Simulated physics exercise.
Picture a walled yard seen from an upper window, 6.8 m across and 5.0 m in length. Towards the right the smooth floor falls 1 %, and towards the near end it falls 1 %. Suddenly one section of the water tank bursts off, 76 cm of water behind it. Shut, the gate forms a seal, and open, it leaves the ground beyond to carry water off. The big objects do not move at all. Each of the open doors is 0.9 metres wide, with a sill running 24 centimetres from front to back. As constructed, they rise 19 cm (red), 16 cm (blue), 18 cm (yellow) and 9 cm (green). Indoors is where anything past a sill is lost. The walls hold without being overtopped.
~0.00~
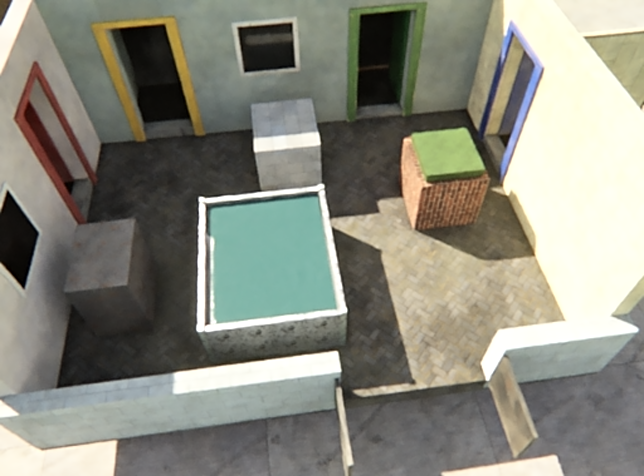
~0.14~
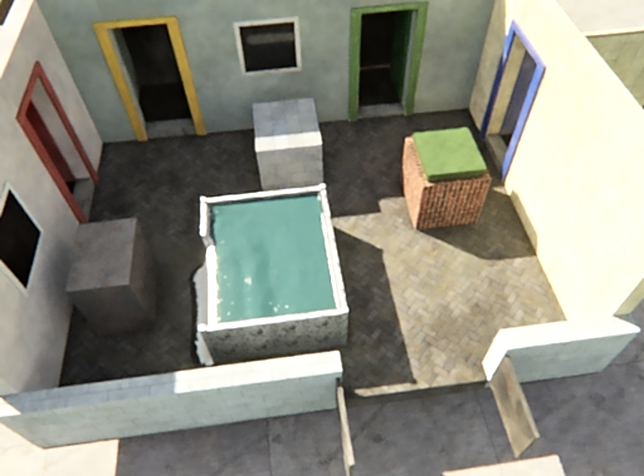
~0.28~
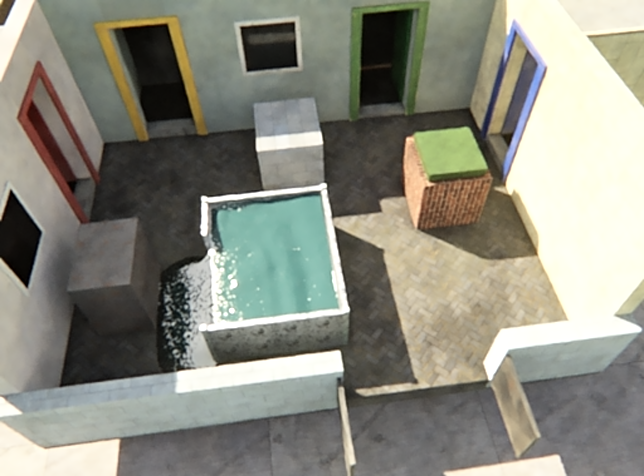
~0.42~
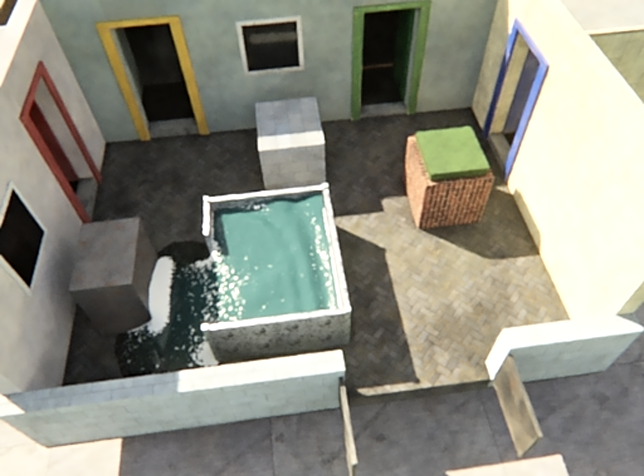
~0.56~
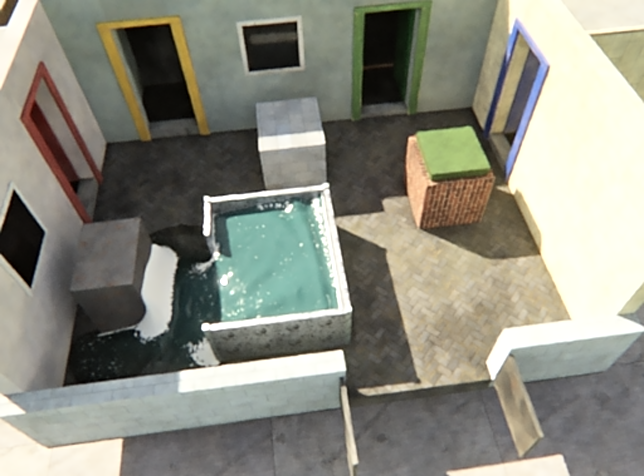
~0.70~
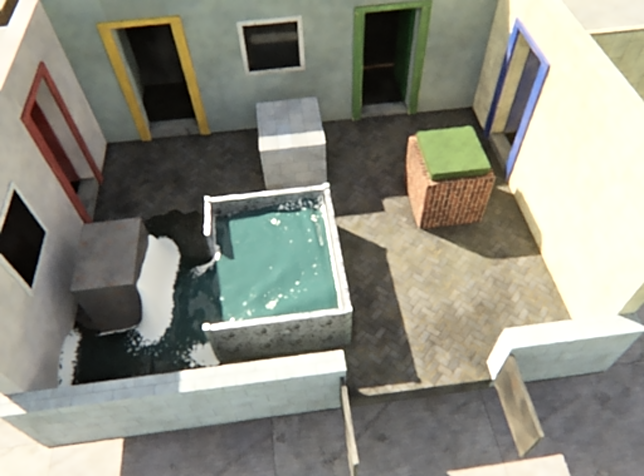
A walled yard held a full water tank until part of its left side burst open, and water poured out, spread across the floor to the left and foamed around a gray block.
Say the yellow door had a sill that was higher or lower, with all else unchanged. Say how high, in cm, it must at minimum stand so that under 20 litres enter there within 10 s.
It must stand at least about 22 cm high.
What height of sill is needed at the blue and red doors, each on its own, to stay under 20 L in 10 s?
About 8.5 cm at blue and about 9.0 cm at red.
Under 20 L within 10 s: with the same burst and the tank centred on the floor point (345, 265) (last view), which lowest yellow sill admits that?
Close to 22 cm would do it.
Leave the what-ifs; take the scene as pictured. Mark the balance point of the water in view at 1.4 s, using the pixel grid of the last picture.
(220, 303).
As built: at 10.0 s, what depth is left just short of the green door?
Depth: Near 3.0 cm.
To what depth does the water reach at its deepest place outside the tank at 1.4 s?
It gets to close to 60 centimetres there.
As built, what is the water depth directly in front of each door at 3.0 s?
Depth (cm): Red 8 / blue 0 / yellow 27 / green 0.
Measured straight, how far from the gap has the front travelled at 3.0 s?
4.6 m.
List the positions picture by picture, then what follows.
In the first picture, the water tank at (268, 255) is whole and still, 76 cm deep; the yellow door at (156, 91) is dry.
In the second picture, the front is at (194, 279), 0.3 m from the gap at (214, 302); 0.4 m2 of floor is wet, 76 cm left at the back.
In the third picture, water pours out at (215, 302) and has run 0.8 m, to (161, 301); about 13 cm deep outside, 76 cm at the back.
In the fourth picture, water pours out at (217, 302) and has run 1.3 m, to (123, 355); about 14 cm deep outside, 70 cm at the back.
In the fifth picture, water pours out at (218, 303) and has run 1.9 m, to (77, 365); about 8 cm deep outside, 65 cm at the back.
In the sixth picture, the gap is at (219, 302), the front 2.1 m out at a hidden place; the back of the water tank holds 63 cm; 2.1 m in a straight line remain to the yellow door at (161, 90).
After 1.4 s water covers 30 % of the floor, deepest (60 cm) near (59, 416); it has not reached the yellow door.
After 3.0 s water covers 50 % of the floor, deepest (42 cm) near (127, 145); 27 cm at the yellow door, 2 litres in over its 18 cm sill.
After 10.0 s water covers 95 % of the floor, deepest (15 cm) near (133, 407); 9 cm at the yellow door, 40 litres in over its 18 cm sill.
At the yellow door as built, the water arrived by 1.7 s and peaked near 29 cm at 3.2 s.
Run again over the same 10 s with other heights there, 28 litres in over 20 cm, 8 litres over 27.5 cm. The limit of 20 litres is kept from about 22 cm up.
